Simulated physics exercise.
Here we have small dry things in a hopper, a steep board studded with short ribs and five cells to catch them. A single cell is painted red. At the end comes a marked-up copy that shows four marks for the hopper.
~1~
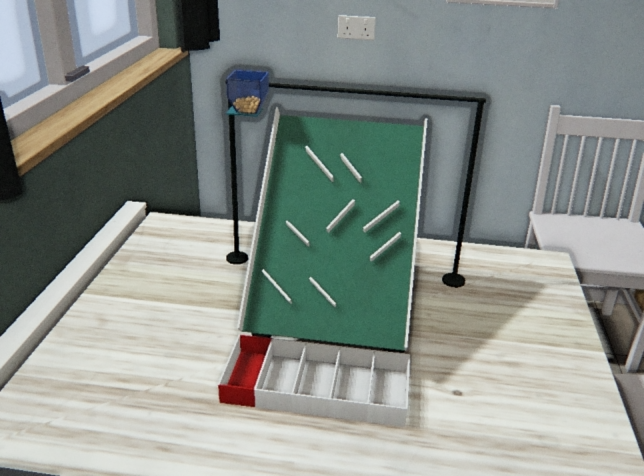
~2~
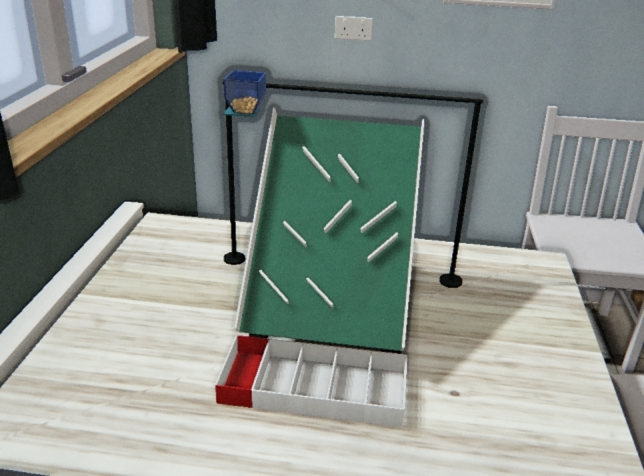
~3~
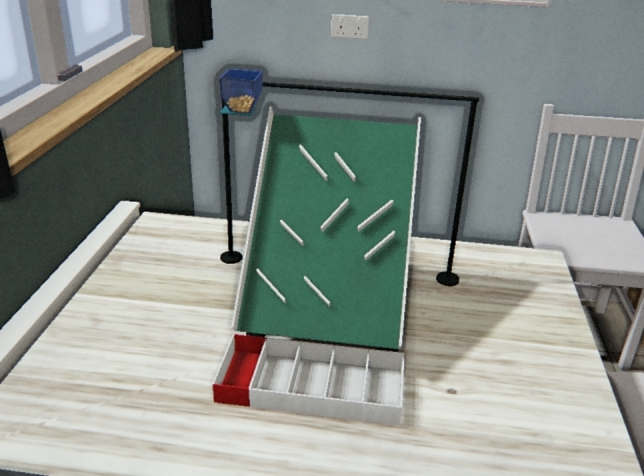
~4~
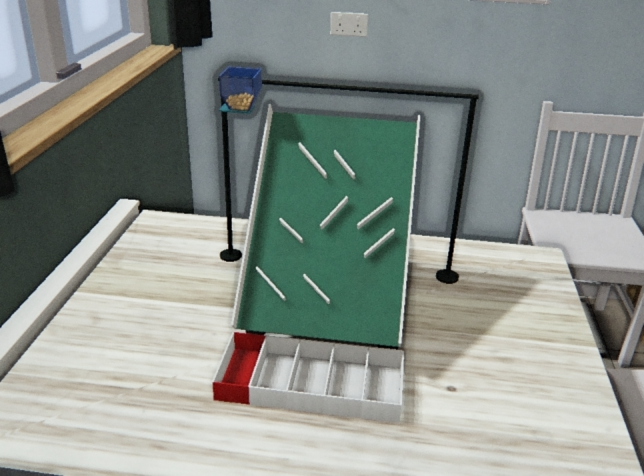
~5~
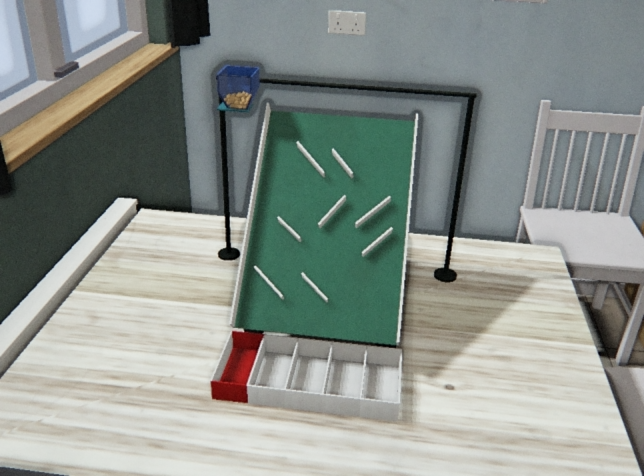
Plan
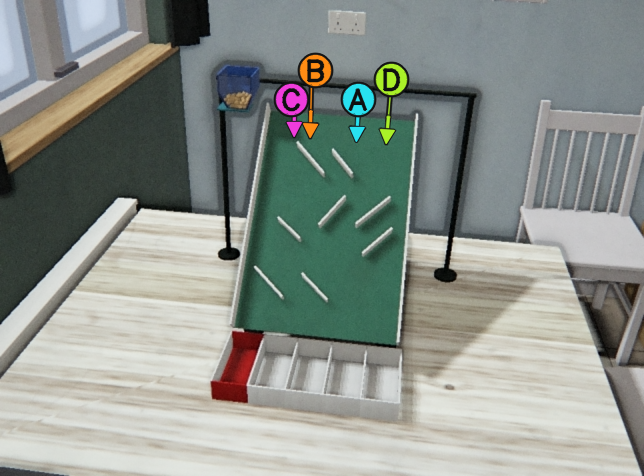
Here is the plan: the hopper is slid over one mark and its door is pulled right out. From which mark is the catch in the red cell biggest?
Use mark C.
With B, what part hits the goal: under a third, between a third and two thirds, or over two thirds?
Mark B gives under a third.
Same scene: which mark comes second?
B.
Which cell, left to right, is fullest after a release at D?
The fourth from the left.
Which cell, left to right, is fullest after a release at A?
The fourth from the left.
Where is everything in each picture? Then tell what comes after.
Hopper at (249, 103), dried chickpeas, door shut, in the first picture.
Ribs (303, 147) to (330, 178), (339, 154) to (358, 178), (324, 229) to (351, 200), in the second picture.
Ribs (358, 227) to (393, 200), (281, 220) to (302, 242), (365, 256) to (394, 231), in the third picture.
Ribs (257, 267) to (284, 298), (304, 274) to (329, 301), in the fourth picture.
Red cell at (230, 391), number 1 of 5 from the left, in the fifth picture.
On the marked copy, mark A meets the board at (356, 136); mark B meets the board at (310, 132); mark C meets the board at (294, 131); mark D meets the board at (386, 138).
With A, none in the red cell, nearly all in other cells.
With B, a small part in the red cell, most in other cells, a stray few held on the board.
With C, about a third in the red cell, about two thirds in other cells, a stray few held on the board, a stray few outside the box.
With D, none in the red cell, nearly all in other cells, a small part outside the box.
